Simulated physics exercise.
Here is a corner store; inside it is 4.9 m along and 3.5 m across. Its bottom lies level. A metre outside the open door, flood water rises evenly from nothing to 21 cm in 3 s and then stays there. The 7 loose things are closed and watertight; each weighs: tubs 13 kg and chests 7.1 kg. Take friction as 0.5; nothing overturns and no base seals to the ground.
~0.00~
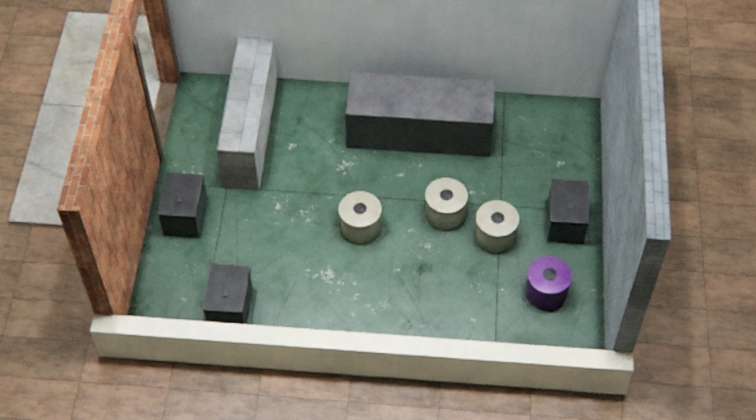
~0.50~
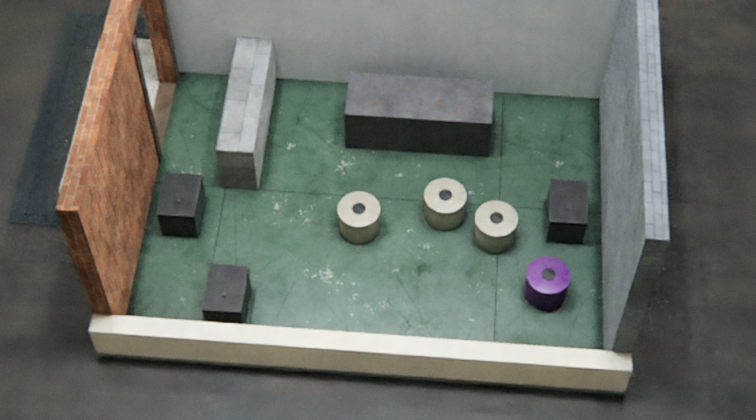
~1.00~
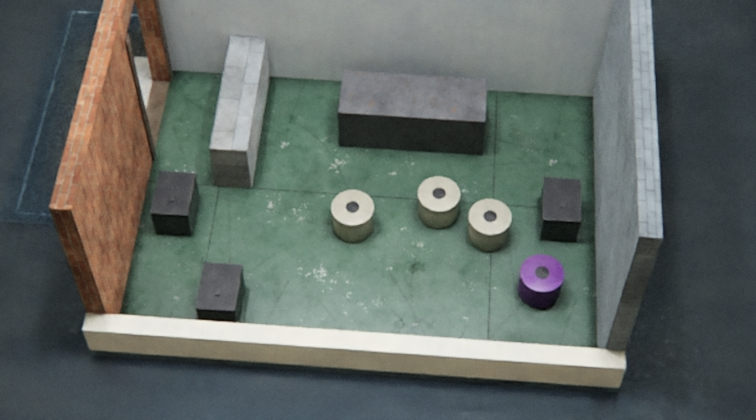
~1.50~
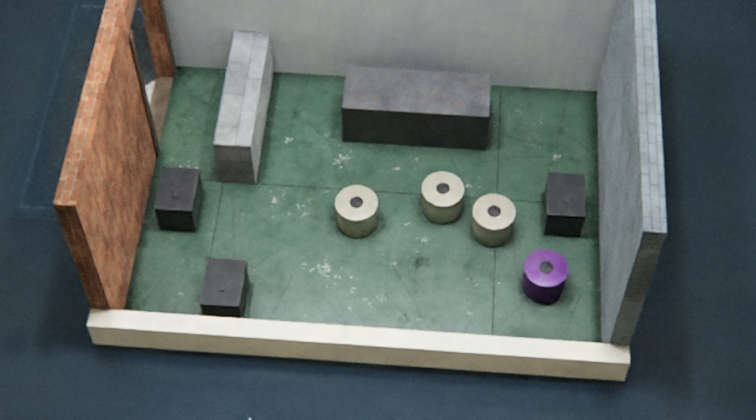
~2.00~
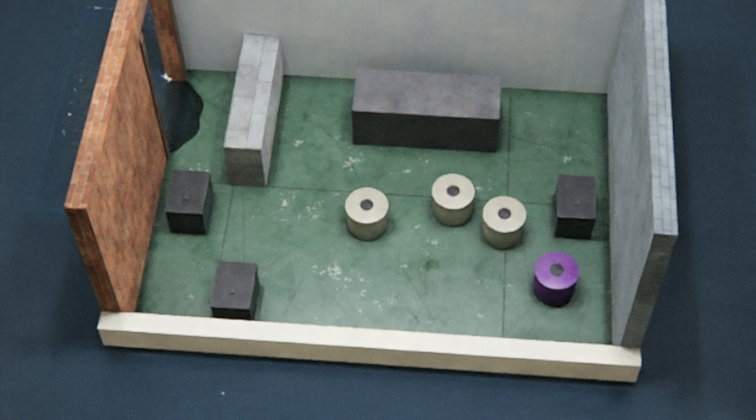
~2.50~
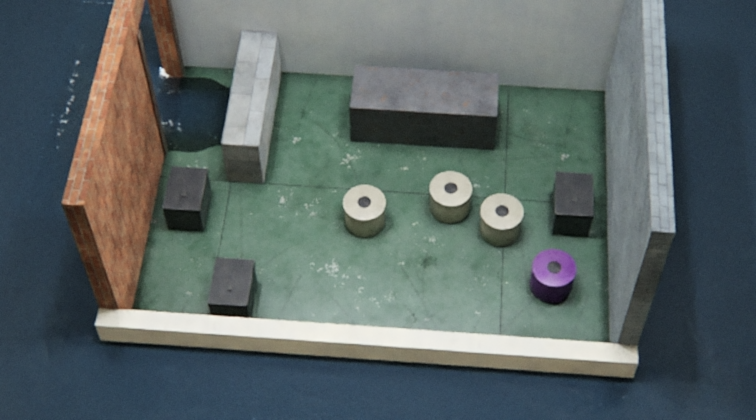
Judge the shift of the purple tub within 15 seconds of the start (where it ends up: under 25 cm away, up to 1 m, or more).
Purple tub gets carried off.
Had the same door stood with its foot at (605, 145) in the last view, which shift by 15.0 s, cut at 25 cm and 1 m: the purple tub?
In that case the purple tub moves a short way.
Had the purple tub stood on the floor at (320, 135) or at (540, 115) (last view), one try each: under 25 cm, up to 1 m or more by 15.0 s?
In that order: It holds its place; it moves a short way.
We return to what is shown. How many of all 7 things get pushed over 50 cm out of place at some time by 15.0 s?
I count 4.
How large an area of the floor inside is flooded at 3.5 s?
Roughly 1.5 m2.
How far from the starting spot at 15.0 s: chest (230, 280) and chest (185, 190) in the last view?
In turn: 350 cm, 200 cm.
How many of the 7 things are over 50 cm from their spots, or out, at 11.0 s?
I count 2.
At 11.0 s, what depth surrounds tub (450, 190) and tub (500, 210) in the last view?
Roughly 3 and 5 cm.
After 3.5 s the purple tub is near (554, 268), 0.0 m from its start, aground; 0 afloat.
After 6.8 s the purple tub is near (554, 268), 0.0 m from its start, aground; 2 afloat.
After 11.0 s the purple tub is near (566, 261), 0.1 m from its start, afloat; 3 afloat.
After 15.0 s the purple tub is near (543, 118), 1.9 m from its start, afloat; 3 afloat.
